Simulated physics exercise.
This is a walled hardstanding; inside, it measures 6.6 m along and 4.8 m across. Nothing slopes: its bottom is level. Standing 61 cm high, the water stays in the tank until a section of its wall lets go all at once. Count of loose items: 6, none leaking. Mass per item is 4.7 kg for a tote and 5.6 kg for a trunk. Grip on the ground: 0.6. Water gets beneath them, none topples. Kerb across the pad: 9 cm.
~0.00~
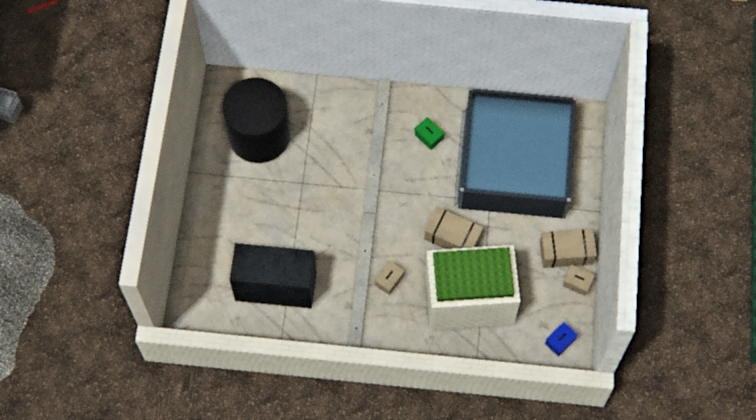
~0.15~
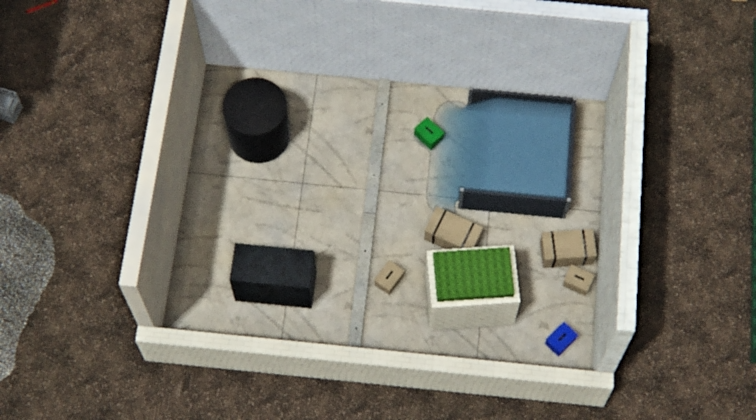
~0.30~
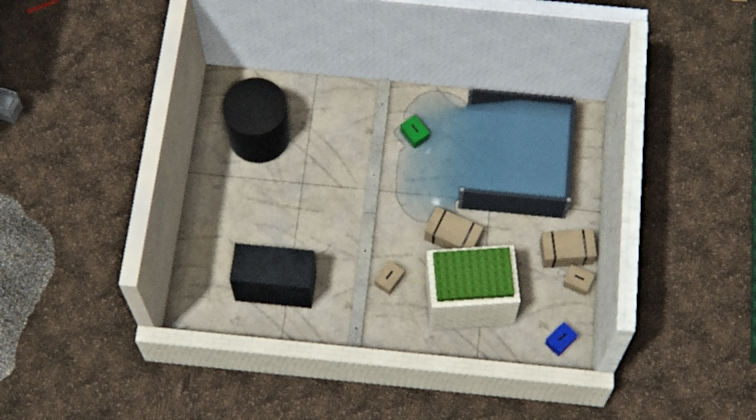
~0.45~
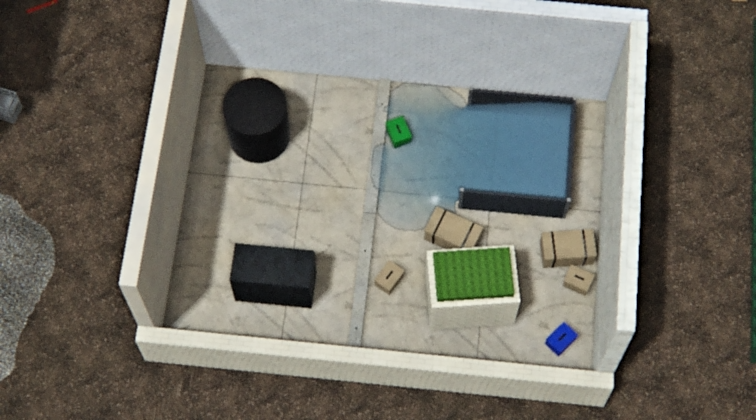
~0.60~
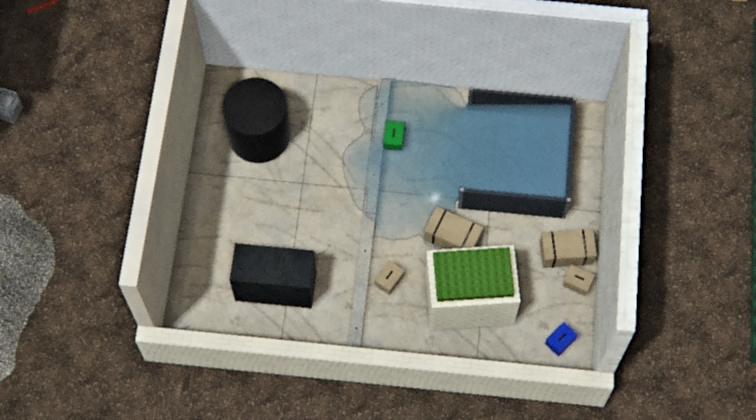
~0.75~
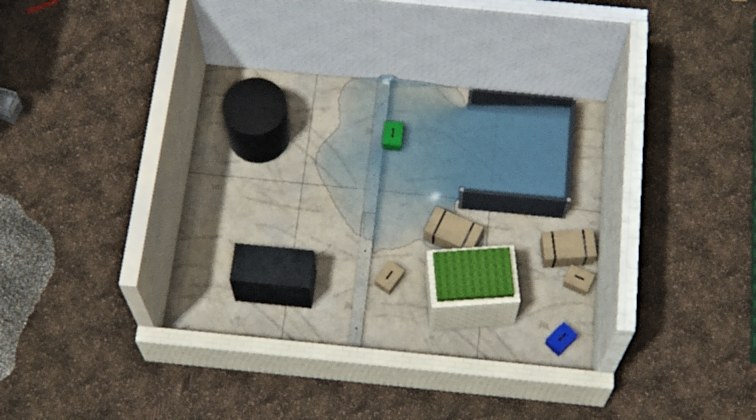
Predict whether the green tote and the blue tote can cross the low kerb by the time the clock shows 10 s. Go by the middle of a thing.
I reckon the green tote reaches the far side and the blue tote fails to get over.
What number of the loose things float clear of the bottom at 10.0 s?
I count 6.
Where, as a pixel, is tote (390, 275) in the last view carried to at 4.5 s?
Around (418, 331).
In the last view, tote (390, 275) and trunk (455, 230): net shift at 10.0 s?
250 cm, 120 cm.
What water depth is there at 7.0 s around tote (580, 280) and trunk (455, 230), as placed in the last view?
About 5 and 5 cm.
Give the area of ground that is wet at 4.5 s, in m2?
Somewhere around 24 m2, roughly.
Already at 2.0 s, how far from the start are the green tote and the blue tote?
Close to 200 and 0 centimetres by then.
After 2.0 s the green tote is near (292, 105), 2.2 m from its start, afloat; the blue tote is near (562, 337), 0.0 m from its start, aground; 1 of 6 are over the mark; 1 afloat.
After 4.5 s the green tote is near (210, 190), 3.6 m from its start, afloat; the blue tote is near (562, 337), 0.0 m from its start, aground; 1 of 6 are over the mark; 2 afloat.
After 7.0 s the green tote is near (268, 231), 3.1 m from its start, afloat; the blue tote is near (579, 322), 0.4 m from its start, afloat; 1 of 6 are over the mark; 6 afloat.
After 10.0 s the green tote is near (216, 164), 3.5 m from its start, afloat; the blue tote is near (569, 284), 0.8 m from its start, afloat; 1 of 6 are over the mark; 6 afloat.
